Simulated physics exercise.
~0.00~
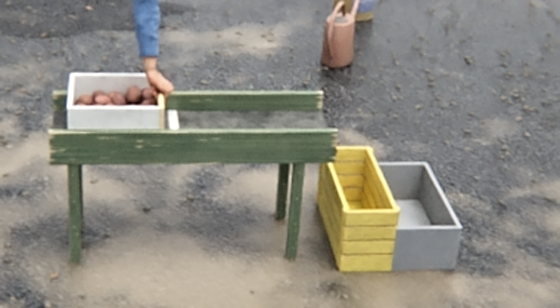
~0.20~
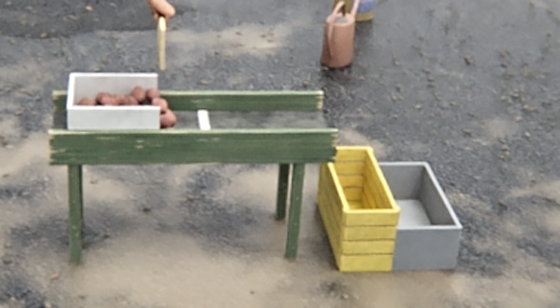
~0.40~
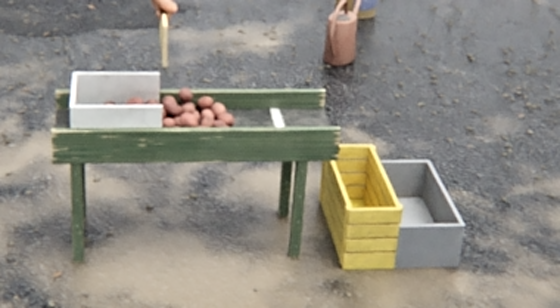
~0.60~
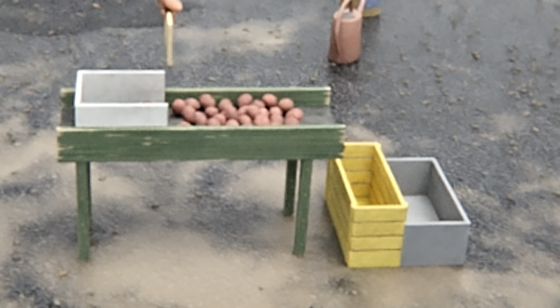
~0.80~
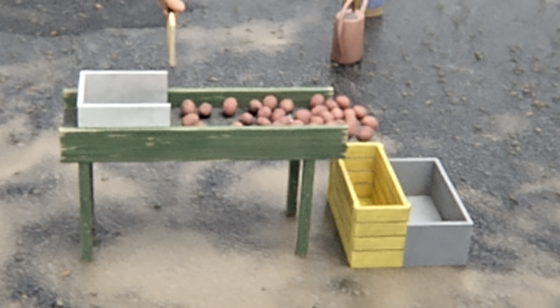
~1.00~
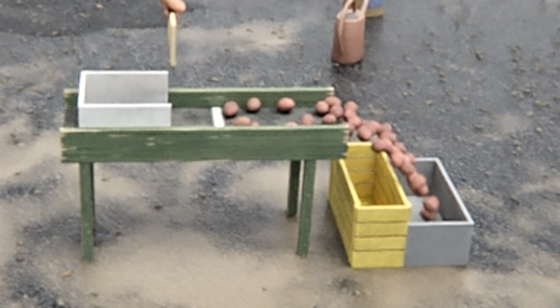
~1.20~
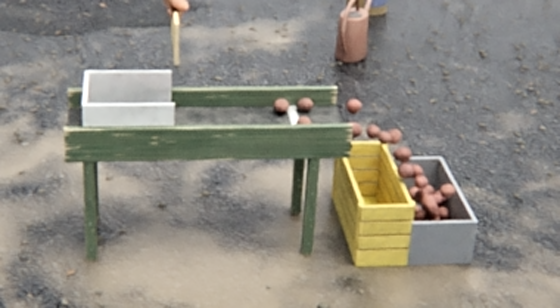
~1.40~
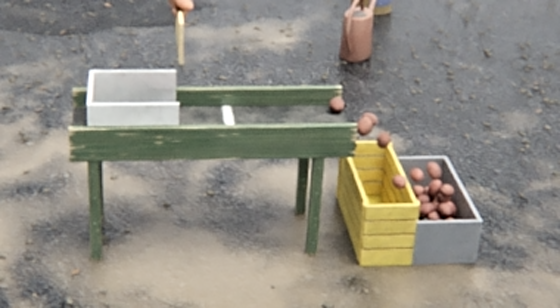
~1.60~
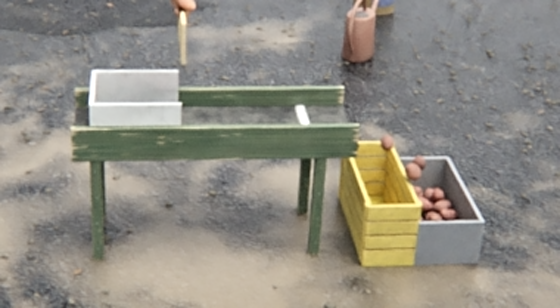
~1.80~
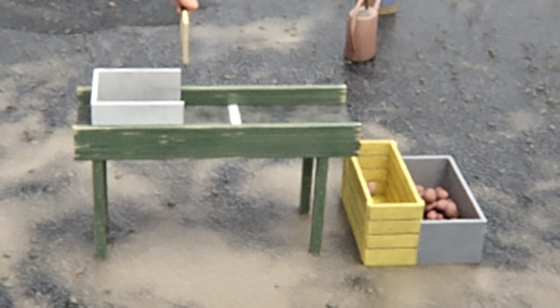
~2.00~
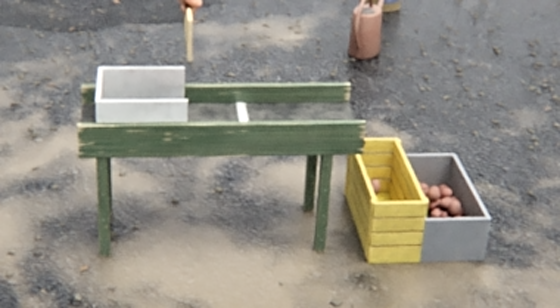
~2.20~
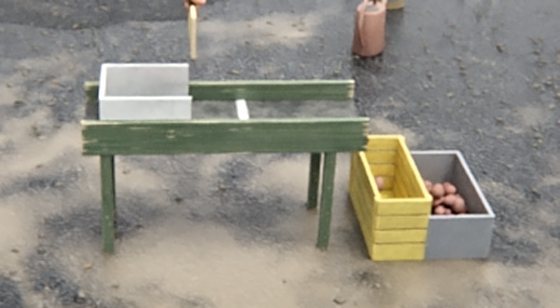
Hand lifting a gate as red potatoes ride right along a green-sided belt and drop off, most landing in a grey tote.
